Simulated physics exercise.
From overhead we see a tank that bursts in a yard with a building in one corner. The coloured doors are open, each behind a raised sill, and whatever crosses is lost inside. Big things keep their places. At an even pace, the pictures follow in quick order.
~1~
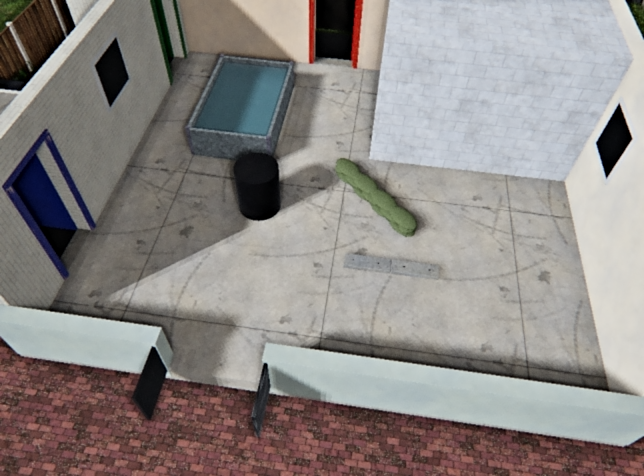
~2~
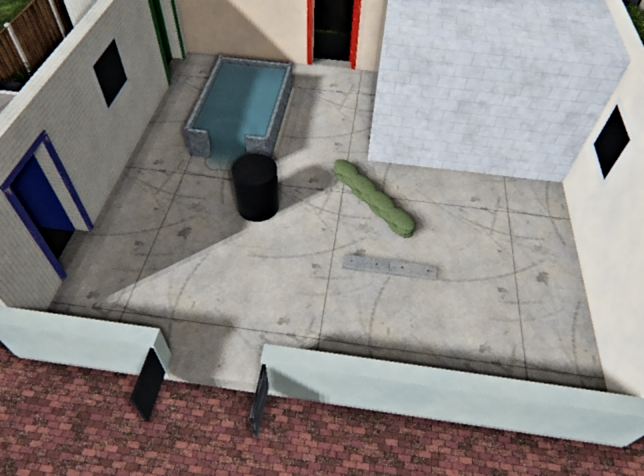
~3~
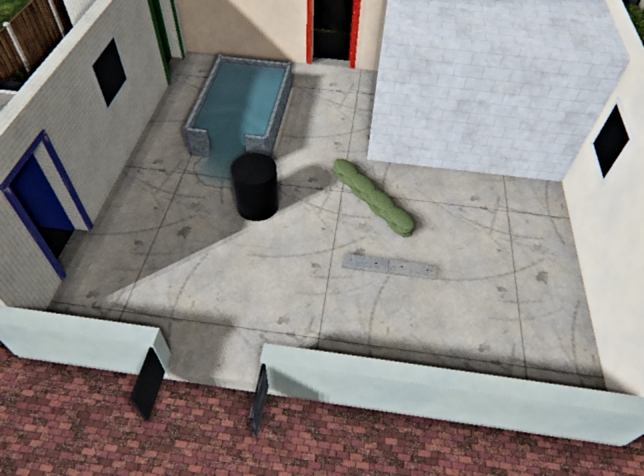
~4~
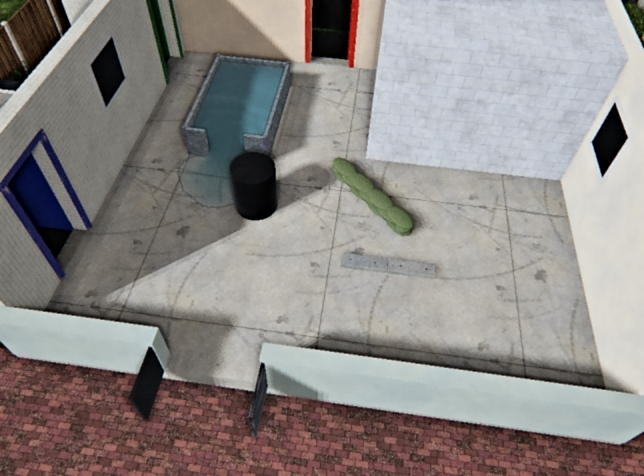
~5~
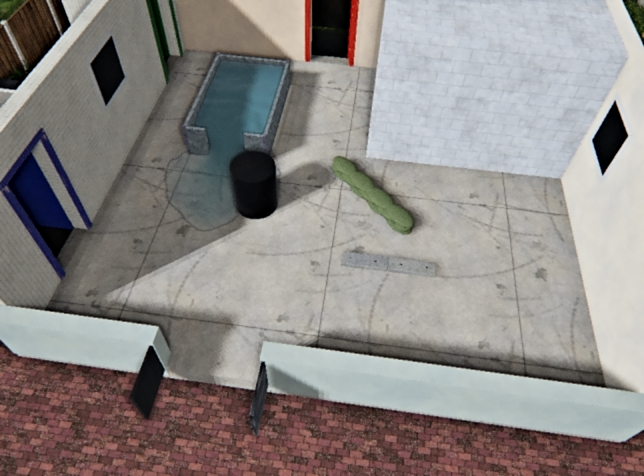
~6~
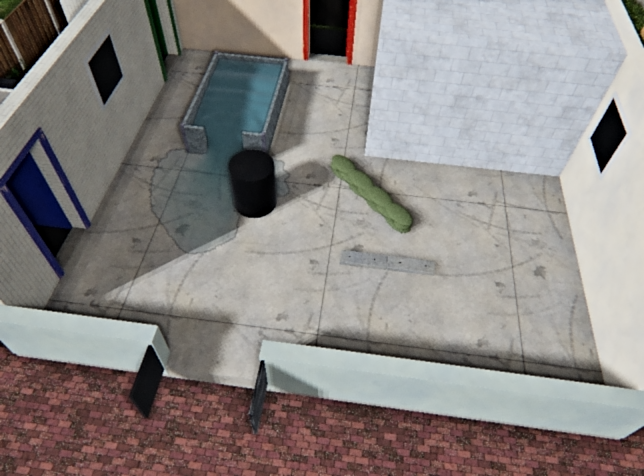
Walled yard with a corner building, water pouring from a gap in a raised tank and spreading past a black cylinder.
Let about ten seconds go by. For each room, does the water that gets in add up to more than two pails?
Result: Green door: Never tops two buckets. Red door: Never tops two buckets. Blue door: Tops two buckets.
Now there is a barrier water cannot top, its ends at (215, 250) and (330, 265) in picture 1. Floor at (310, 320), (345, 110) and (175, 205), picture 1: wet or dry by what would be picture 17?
First spared, then spared, then soaked.
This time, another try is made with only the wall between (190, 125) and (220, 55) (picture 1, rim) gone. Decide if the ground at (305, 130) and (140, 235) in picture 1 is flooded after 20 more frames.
As listed: Unflooded, submerged.
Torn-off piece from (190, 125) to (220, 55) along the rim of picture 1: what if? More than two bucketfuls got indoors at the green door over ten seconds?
Result for the green door: It ends up above.
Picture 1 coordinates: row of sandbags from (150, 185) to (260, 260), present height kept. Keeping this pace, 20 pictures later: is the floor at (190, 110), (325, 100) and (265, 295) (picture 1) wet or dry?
Submerged, spared, spared.
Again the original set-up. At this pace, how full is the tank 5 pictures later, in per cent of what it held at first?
That comes to about 76 per cent.
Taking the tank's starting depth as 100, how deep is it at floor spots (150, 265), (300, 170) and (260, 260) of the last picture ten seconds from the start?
First 12, next 2, last 4 in a hundred.
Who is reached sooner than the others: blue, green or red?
Answer: The door marked blue.
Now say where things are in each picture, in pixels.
Still water in the water tank at (244, 97), in the first picture.
The front is at a hidden place, out from the gap at (229, 151), in the second picture.
The front is at a hidden place, out from the gap at (229, 151), in the third picture.
Water pours out at (228, 150) and has run to (217, 204), in the fourth picture.
The front is at (209, 226), out from the gap at (228, 149), in the fifth picture.
The front is at (200, 248), out from the gap at (226, 147), in the sixth picture.
A moment on, water covers 20 % of the floor; the green door not reached, the red door not reached, the blue door not reached.
Next, water covers 25 % of the floor; the green door not reached, the red door not reached, the blue door under two buckets in.
Then, water covers 30 % of the floor; the green door not reached, the red door not reached, the blue door over two buckets in.
Later, water covers 35 % of the floor; the green door not reached, the red door not reached, the blue door far over two buckets in.
In the end, water covers 60 % of the floor; the green door not reached, the red door not reached, the blue door far over two buckets in.
